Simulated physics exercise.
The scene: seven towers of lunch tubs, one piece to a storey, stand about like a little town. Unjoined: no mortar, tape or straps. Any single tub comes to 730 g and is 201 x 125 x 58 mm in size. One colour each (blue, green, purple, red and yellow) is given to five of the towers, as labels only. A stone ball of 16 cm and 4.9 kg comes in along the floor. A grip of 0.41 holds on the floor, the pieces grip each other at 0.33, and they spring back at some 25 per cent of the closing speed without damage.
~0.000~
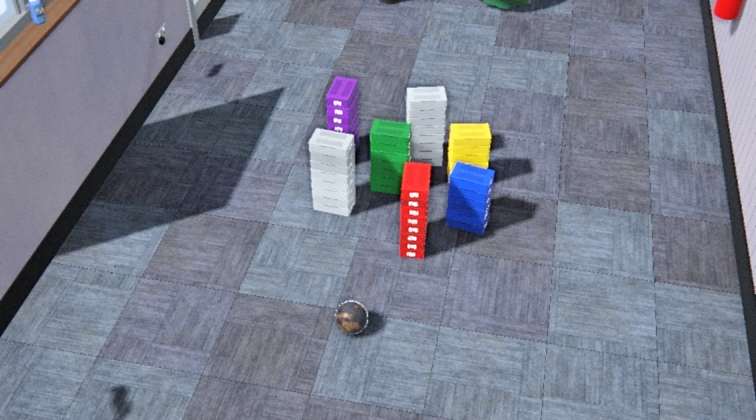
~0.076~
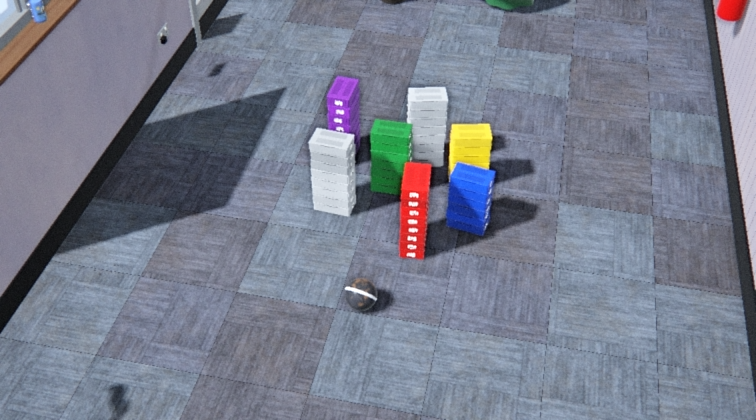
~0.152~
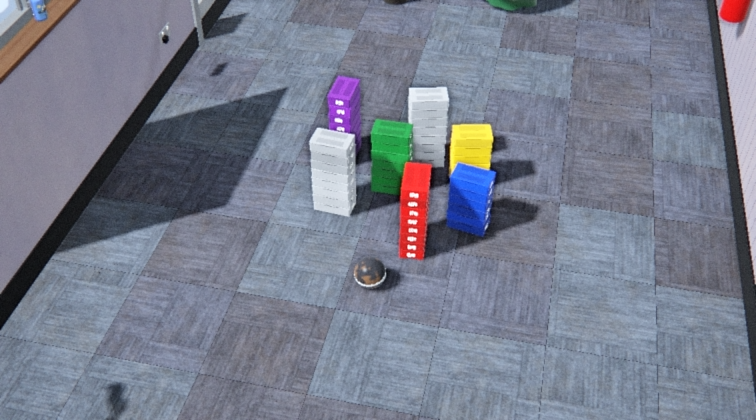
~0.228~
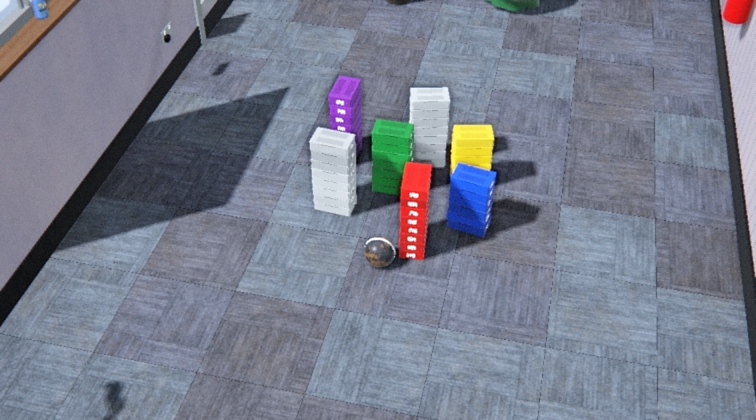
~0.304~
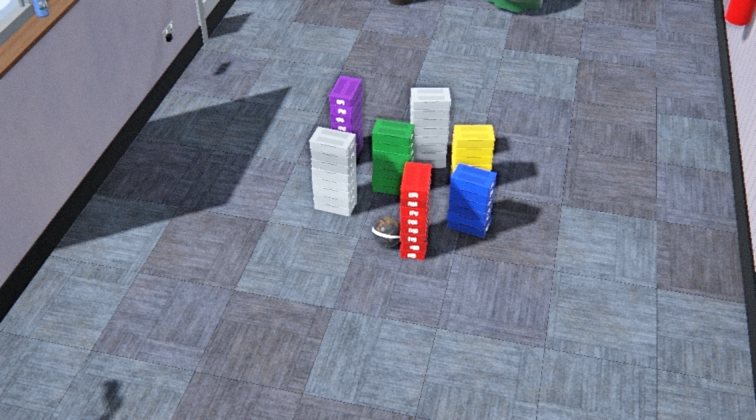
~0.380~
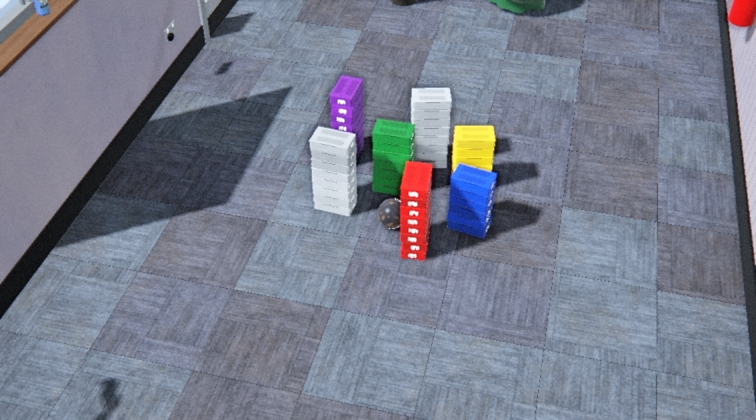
A ball rolls across the carpet and slips in behind the red tower, brushing it.
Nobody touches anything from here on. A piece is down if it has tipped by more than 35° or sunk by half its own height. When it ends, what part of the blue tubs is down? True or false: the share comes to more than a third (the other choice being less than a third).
False, it is less than a third.
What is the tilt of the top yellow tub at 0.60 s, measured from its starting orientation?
About 0 degrees.
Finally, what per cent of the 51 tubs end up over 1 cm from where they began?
I make it 35 per cent.
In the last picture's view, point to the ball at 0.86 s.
Position: About (410, 163).
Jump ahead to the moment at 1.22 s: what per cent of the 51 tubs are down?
At that moment 10 per cent.
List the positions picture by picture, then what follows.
In the first picture (pixels give the middle of a visible side; the camera moves round a little), ball (352, 318) 53 cm from contact, 2.0 m/s; top blue tub (472, 173); top yellow tub (471, 131); none has stirred.
Ball (361, 294) 38 cm from contact, 2.0 m/s; top blue tub (473, 174), in the second picture.
Ball (370, 273) 23 cm from contact, 2.0 m/s; top blue tub (473, 174), in the third picture.
Ball (380, 252) 8 cm from contact, 2.0 m/s; top blue tub (474, 175), in the fourth picture.
Ball (388, 232) after contact, 1.9 m/s; top blue tub (474, 175); movement in 2 of them, in the fifth picture.
Ball (392, 214) after contact, 1.9 m/s; top blue tub (474, 176); top red tub (417, 176) 8 mm from its place; movement in 8 of them, in the sixth picture.
After 0.60 s, ball still moving; none of the 6 blue tubs down (0 of 51 in all colours); top blue tub unmoved; top green tub 11° from how it stood.
After 0.86 s, ball still moving; none of the 6 blue tubs down (2 of 51 in all colours); top blue tub unmoved; top green tub 34° from how it stood, 6 cm lower.
After 1.22 s, ball still moving; none of the 6 blue tubs down (4 of 51 in all colours); top blue tub unmoved; top green tub on its side.
In the end (2.3 s), ball rolling away; none of the 6 blue tubs down (4 of 51 in all colours); top blue tub unmoved; top green tub on its side. That is 0 per cent. From the last view, middles, top blue tub near (474, 180), top green tub near (424, 216).
